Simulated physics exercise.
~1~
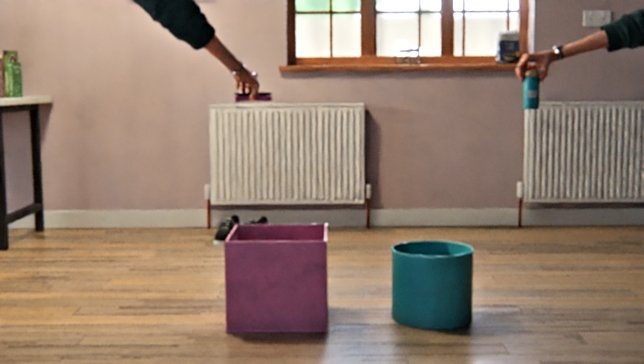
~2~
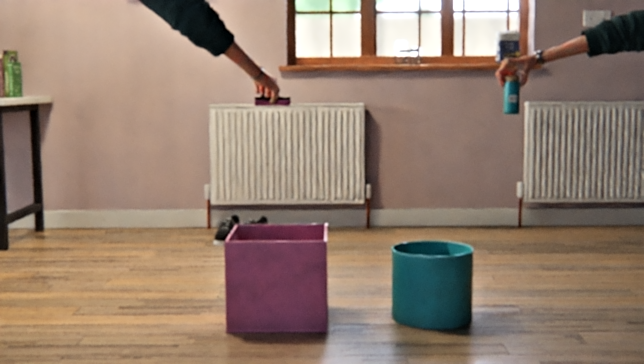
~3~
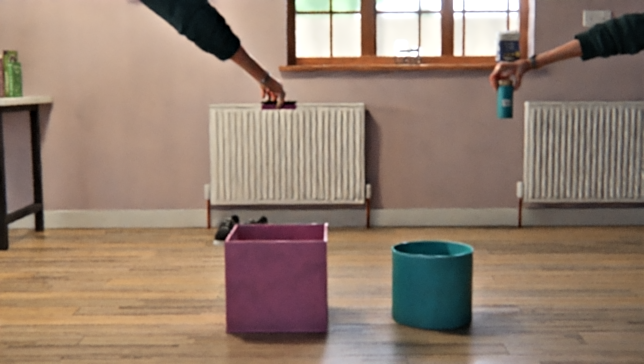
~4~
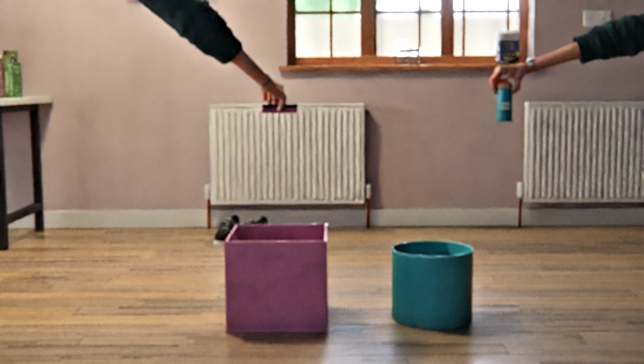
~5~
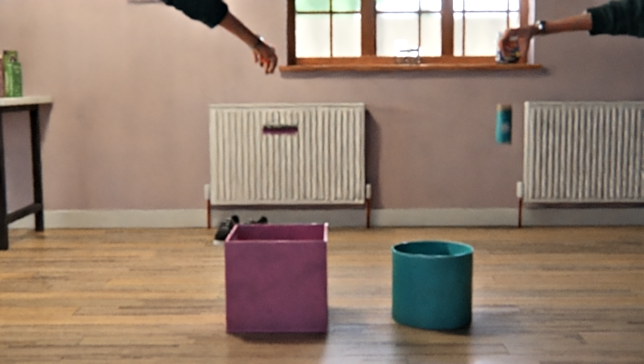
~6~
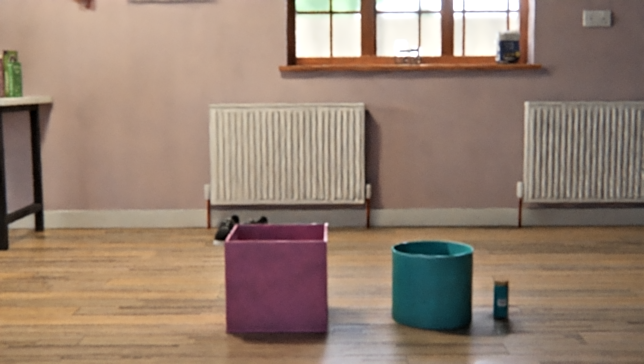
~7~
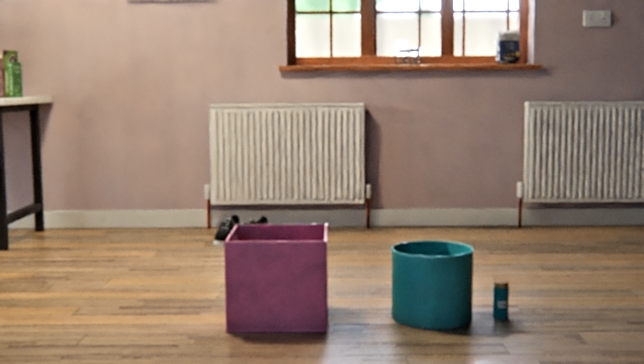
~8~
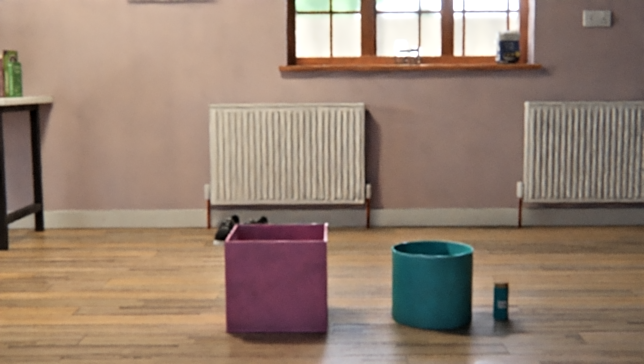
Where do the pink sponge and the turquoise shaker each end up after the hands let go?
The pink sponge drops into the purple box, but the turquoise shaker misses the teal bin and ends up standing on the floor just to the right of it.
Two hands reached in from either side, shifted a pink sponge and a turquoise shaker inward above two containers, then let go. The sponge dropped into the purple box, while the shaker missed the teal bin and stood upright on the floor to its right.
